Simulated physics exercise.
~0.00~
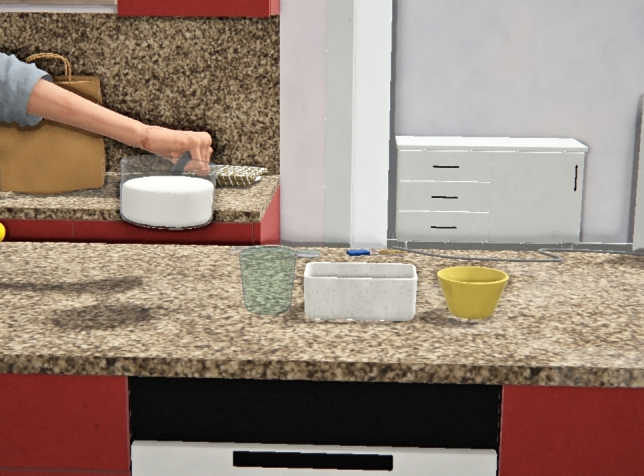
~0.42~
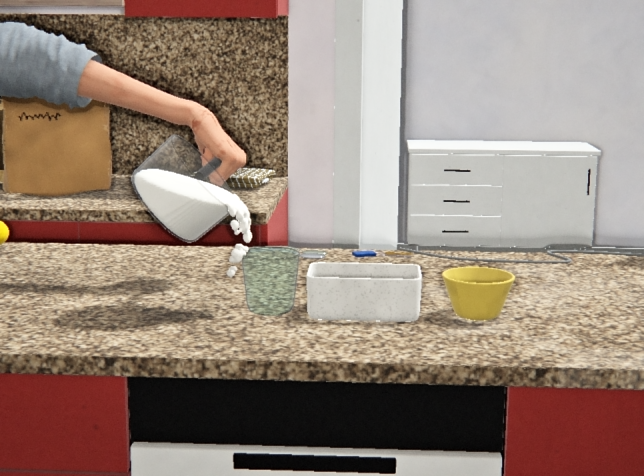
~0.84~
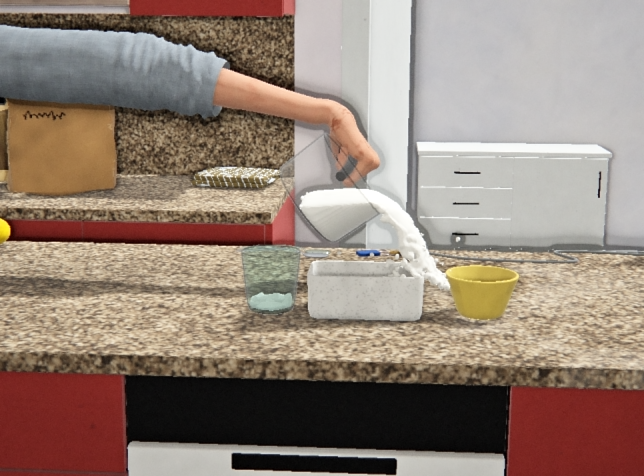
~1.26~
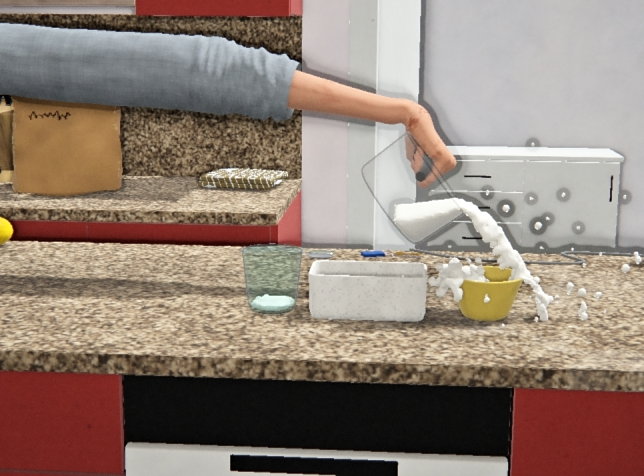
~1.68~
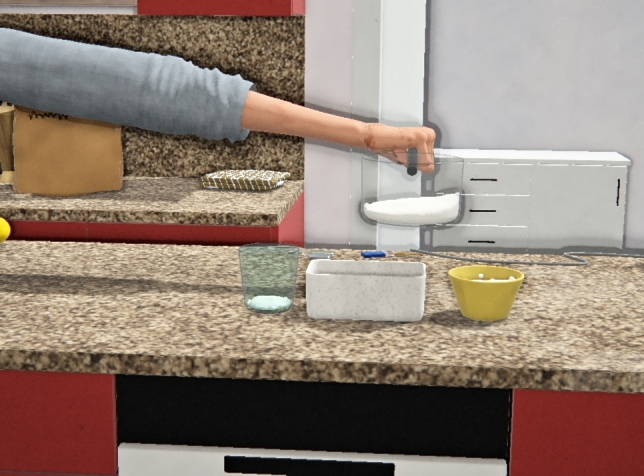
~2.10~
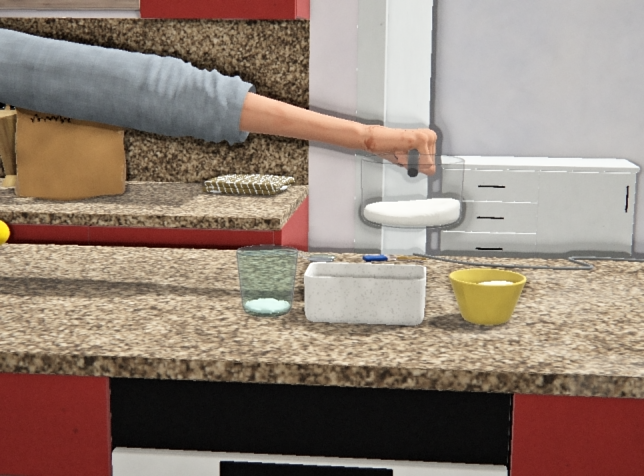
A hand tips milk from a clear pan over three containers, spilling some, then levels it.
